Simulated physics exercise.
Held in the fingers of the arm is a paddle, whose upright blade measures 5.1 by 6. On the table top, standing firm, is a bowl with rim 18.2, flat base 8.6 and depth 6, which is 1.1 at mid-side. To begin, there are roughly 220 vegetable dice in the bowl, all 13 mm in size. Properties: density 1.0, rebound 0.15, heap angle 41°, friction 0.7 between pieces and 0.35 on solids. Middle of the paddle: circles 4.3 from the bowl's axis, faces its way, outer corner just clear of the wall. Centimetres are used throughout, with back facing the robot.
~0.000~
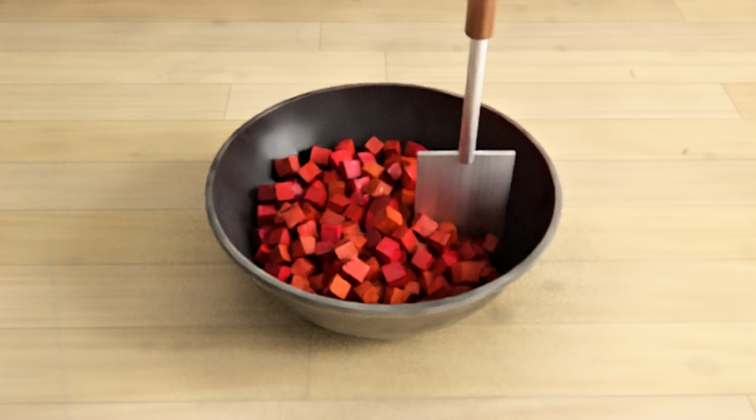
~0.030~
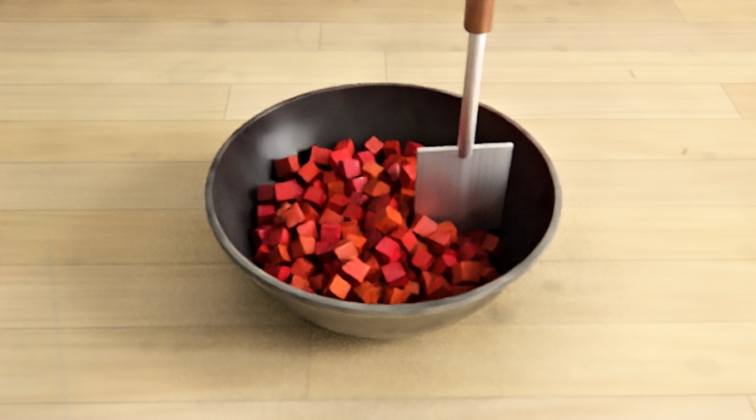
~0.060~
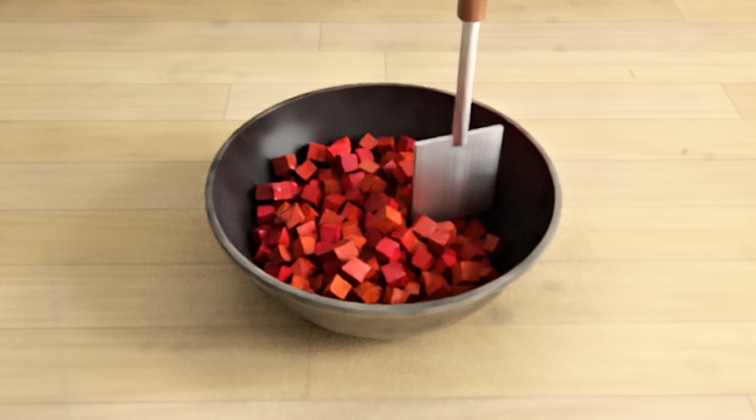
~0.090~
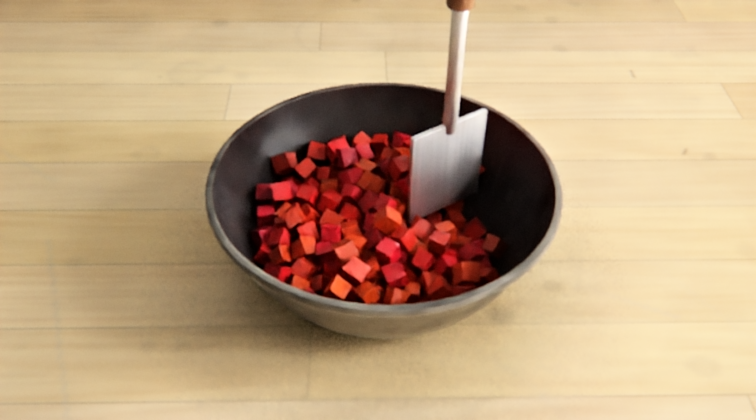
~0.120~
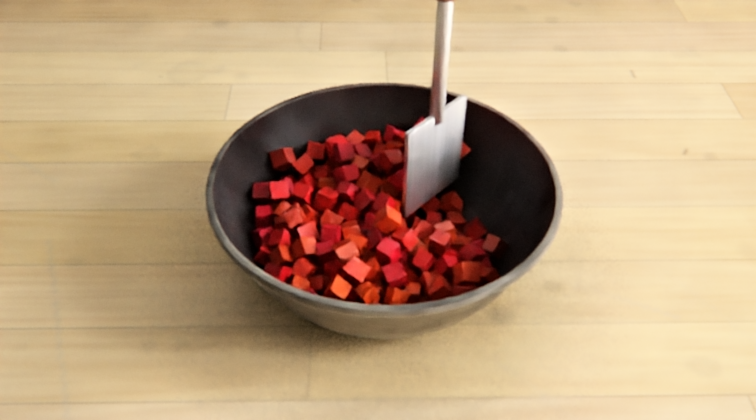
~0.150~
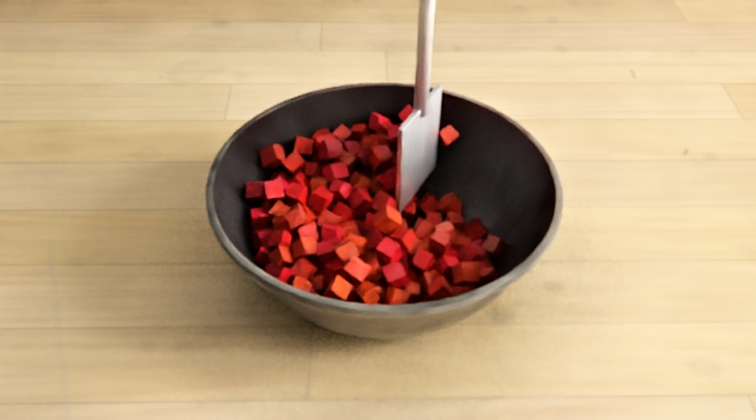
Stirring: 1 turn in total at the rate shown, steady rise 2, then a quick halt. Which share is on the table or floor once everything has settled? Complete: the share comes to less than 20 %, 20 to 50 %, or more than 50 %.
The share comes to less than 20 %.
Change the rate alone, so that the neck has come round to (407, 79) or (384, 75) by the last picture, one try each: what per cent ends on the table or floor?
Well, about 15 percent the first time and about 20 percent the second.
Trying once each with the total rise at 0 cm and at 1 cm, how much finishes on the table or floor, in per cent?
I'd reckon around 15 and 15 per cent.
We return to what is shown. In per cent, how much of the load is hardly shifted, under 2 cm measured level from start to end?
Near 10 % of the pieces.
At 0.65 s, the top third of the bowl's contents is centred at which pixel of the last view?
Centre, approx.: (480, 239).
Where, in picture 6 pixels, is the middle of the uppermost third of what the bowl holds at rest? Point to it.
About (469, 177).
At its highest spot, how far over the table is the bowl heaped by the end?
The top sits some 7.0 cm up.
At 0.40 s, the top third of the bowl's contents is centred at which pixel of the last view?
I'd put its middle near (303, 245).
By 0.40 s, 177° round, highest piece 8 above the table; 214 in the bowl, 5 in flight or on the tool.
By 0.65 s, 293° round, highest piece 8 above the table; 196 in the bowl, 16 on the table or floor, 7 in flight or on the tool.
By 0.97 s, 0° round, highest piece 7 above the table; 190 in the bowl, 29 on the table or floor.
By 1.67 s, 0° round, highest piece 7 above the table; 190 in the bowl, 29 on the table or floor.
Final count, 190 in the bowl, 29 on the table or floor. That is 13 % on the table or floor.
